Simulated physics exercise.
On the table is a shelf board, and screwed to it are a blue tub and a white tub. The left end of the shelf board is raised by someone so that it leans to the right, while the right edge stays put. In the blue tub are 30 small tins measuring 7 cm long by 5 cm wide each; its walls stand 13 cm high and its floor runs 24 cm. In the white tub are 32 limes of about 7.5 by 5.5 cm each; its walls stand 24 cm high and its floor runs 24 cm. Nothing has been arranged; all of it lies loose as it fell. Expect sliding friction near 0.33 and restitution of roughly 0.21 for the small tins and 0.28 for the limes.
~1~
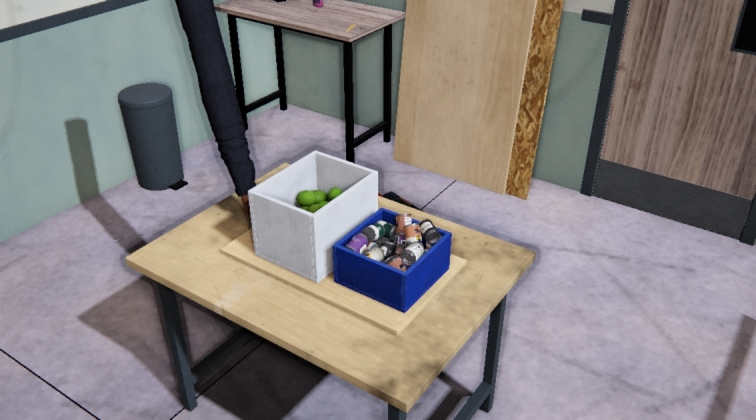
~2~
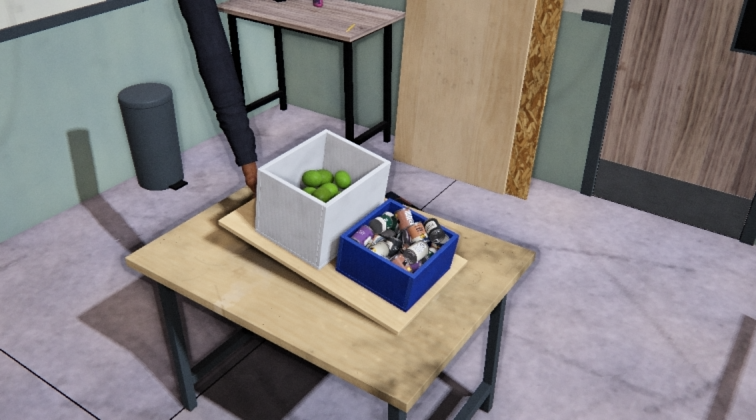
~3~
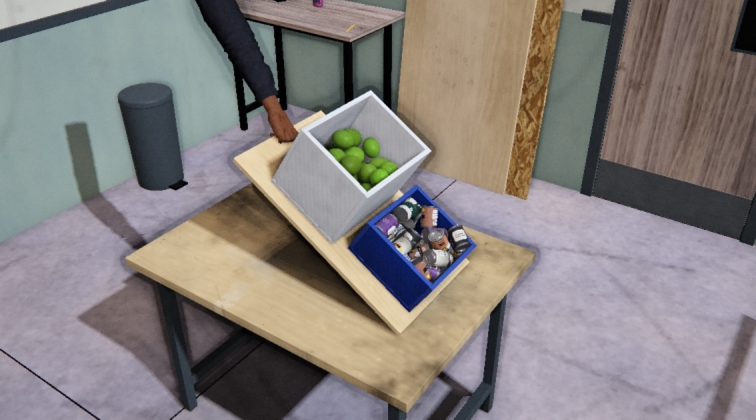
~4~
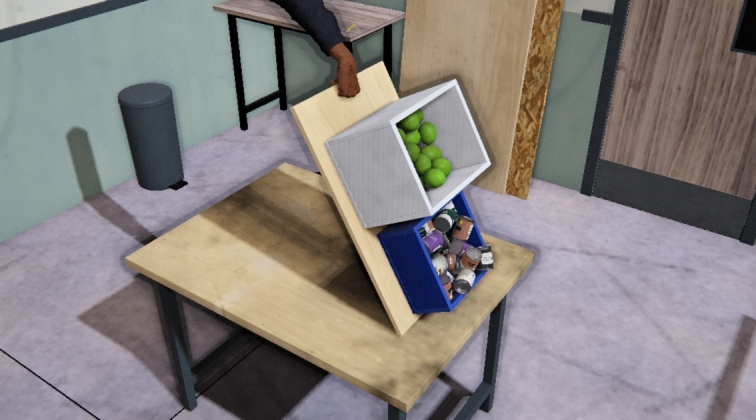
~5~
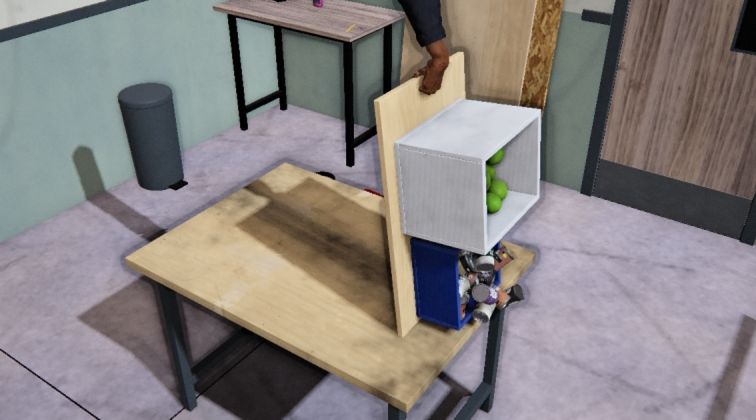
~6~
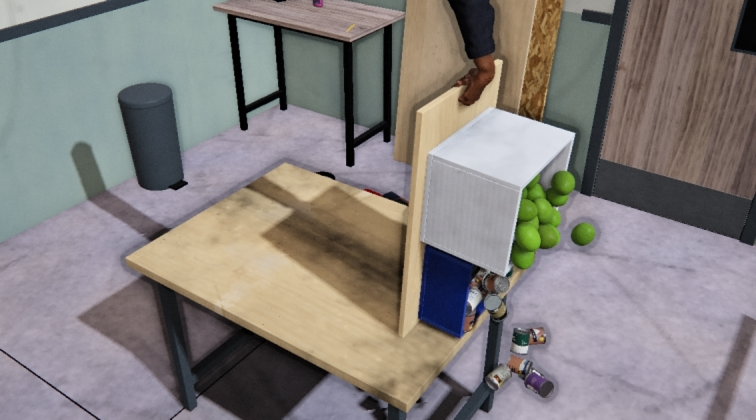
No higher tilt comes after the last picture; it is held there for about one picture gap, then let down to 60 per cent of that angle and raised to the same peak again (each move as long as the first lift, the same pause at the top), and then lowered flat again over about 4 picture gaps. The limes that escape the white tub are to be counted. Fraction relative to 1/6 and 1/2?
Above 1/2.
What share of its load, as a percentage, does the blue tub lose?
Lost: Blue tub 70 per cent.
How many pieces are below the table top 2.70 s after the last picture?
The number is close to 50.
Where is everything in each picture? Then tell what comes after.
In the first picture (we follow the rim corner now nearest the camera), white tub at (312, 215); blue tub at (403, 273); tilt 0°; nothing out yet.
The second picture shows white tub at (324, 204); blue tub at (411, 275); tilt 10°.
The third picture shows white tub at (366, 193); blue tub at (431, 286); tilt 33°.
The fourth picture shows white tub at (431, 210); blue tub at (450, 306); tilt 60°.
The fifth picture shows white tub at (486, 249); blue tub at (460, 326); tilt 83°; 5 out, the lowest tin at (511, 296).
The sixth picture shows white tub at (506, 271); blue tub at (462, 334); tilt 93°; 12 out.
Then, 0.43 s after the last picture, tilt 76°; 18 of 30 out of the blue tub and 27 of 32 out of the white tub.
Then, 0.97 s after the last picture, tilt 61°; 21 of 30 out of the blue tub and 30 of 32 out of the white tub.
Then, 1.73 s after the last picture, tilt 77°; 21 of 30 out of the blue tub and 30 of 32 out of the white tub.
When it is over (2.70 s after the last picture), 21 of 30 out of the blue tub and 32 of 32 out of the white tub. Asked share, 32 of 32, 100 per cent.
